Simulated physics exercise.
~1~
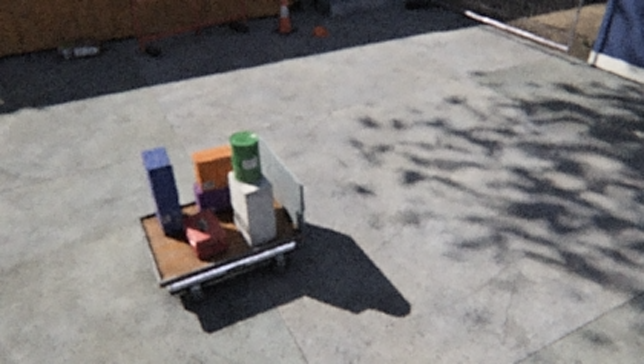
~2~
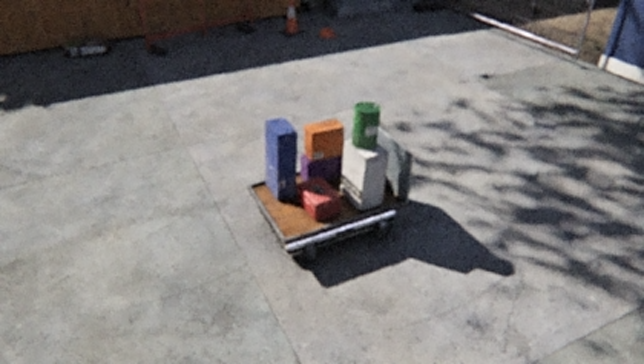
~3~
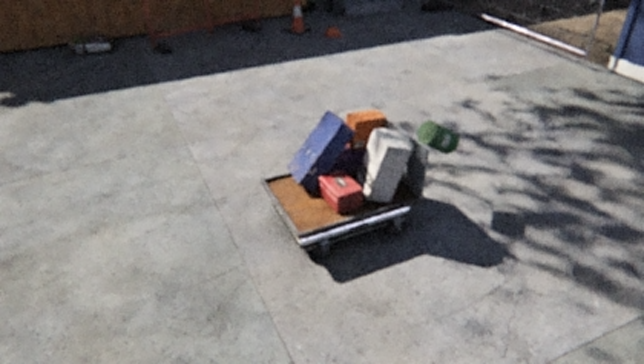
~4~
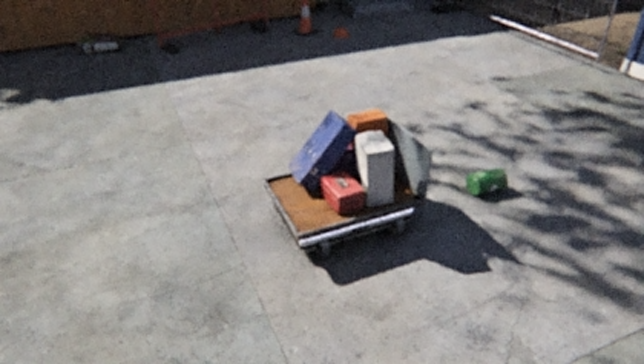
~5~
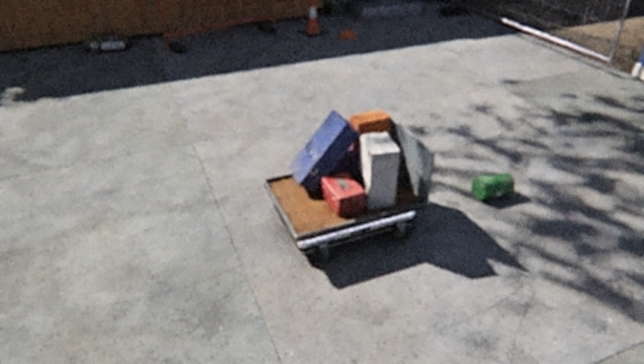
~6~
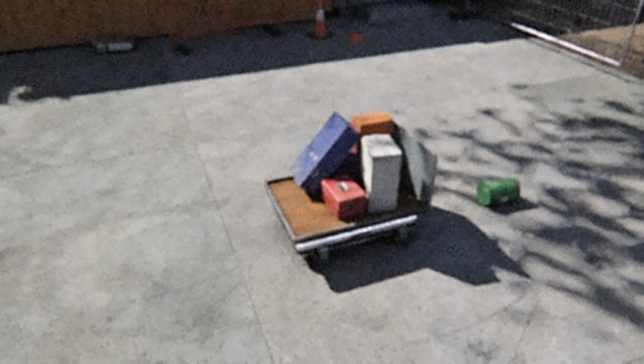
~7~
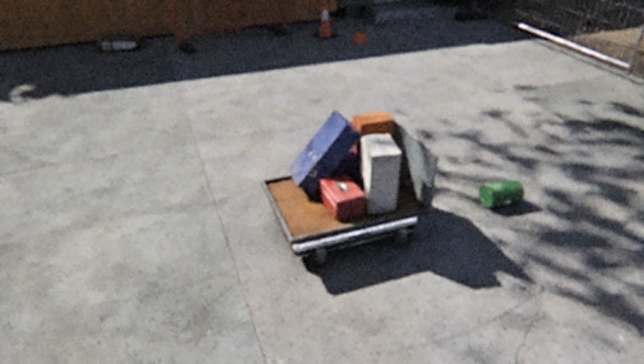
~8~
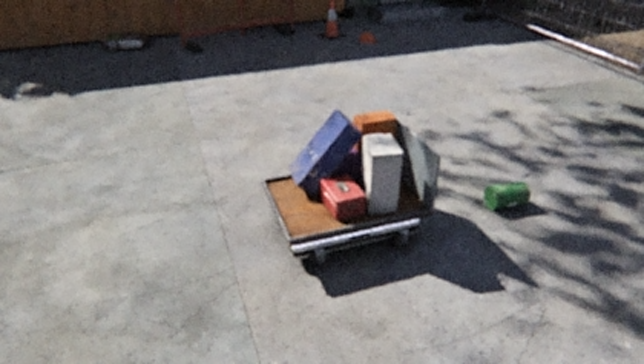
Flat cart rolling right and halting on sunlit concrete, blue box tipping to lean and green canister toppling off onto its side.
